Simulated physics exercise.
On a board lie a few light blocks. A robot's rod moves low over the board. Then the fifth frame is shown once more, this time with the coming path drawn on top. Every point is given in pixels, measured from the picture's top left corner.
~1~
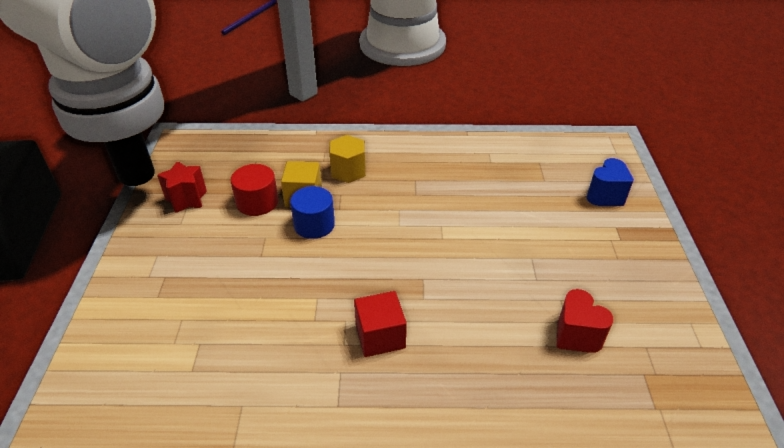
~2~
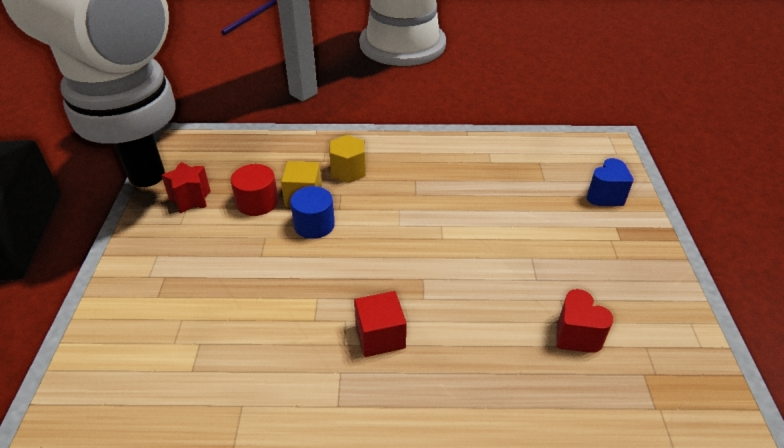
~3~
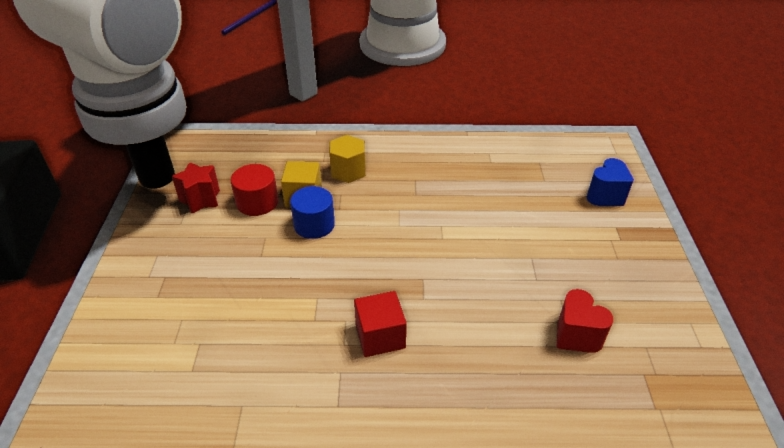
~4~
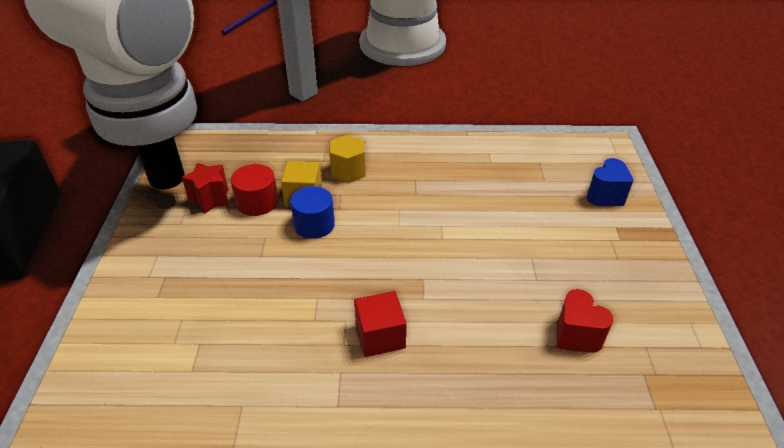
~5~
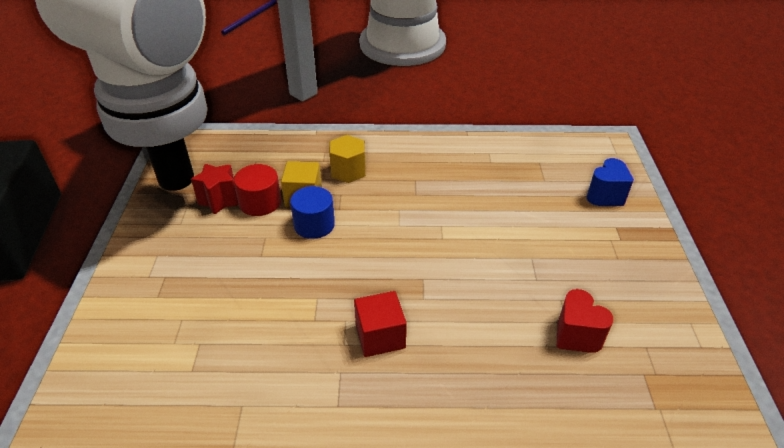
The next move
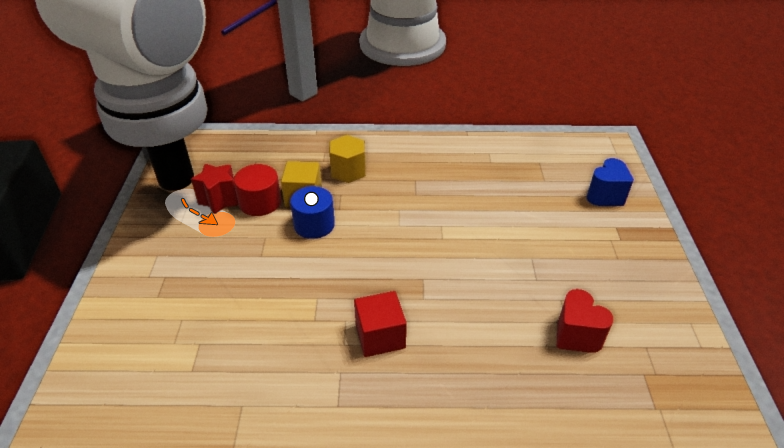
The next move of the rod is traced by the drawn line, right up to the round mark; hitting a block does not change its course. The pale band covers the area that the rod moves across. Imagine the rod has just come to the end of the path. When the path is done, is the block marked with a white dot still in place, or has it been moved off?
Left in place.
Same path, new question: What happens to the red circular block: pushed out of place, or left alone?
Once the path is done, it is somewhere new.
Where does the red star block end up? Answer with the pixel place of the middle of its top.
I'd expect the centre of its top face to be at (233, 180).
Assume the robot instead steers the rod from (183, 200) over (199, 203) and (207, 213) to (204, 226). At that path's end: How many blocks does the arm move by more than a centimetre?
Here I'd predict at least three blocks moving more than 1 cm.
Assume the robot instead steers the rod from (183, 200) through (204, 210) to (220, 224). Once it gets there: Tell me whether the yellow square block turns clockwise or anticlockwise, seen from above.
It twists anticlockwise.
Drawn move, from (183, 200) through (197, 213) to (217, 224); the dot is on the blue circular block.
The first path, step by step. Halfway along, rod at (192, 194); red star block at (223, 178), turned 45° anticlockwise; red circular block at (266, 173); yellow square block at (305, 171).
At the end, rod at (212, 205); red star block at (233, 180), turned 80° anticlockwise; red circular block at (271, 171); yellow square block at (310, 171); blue circular block still.
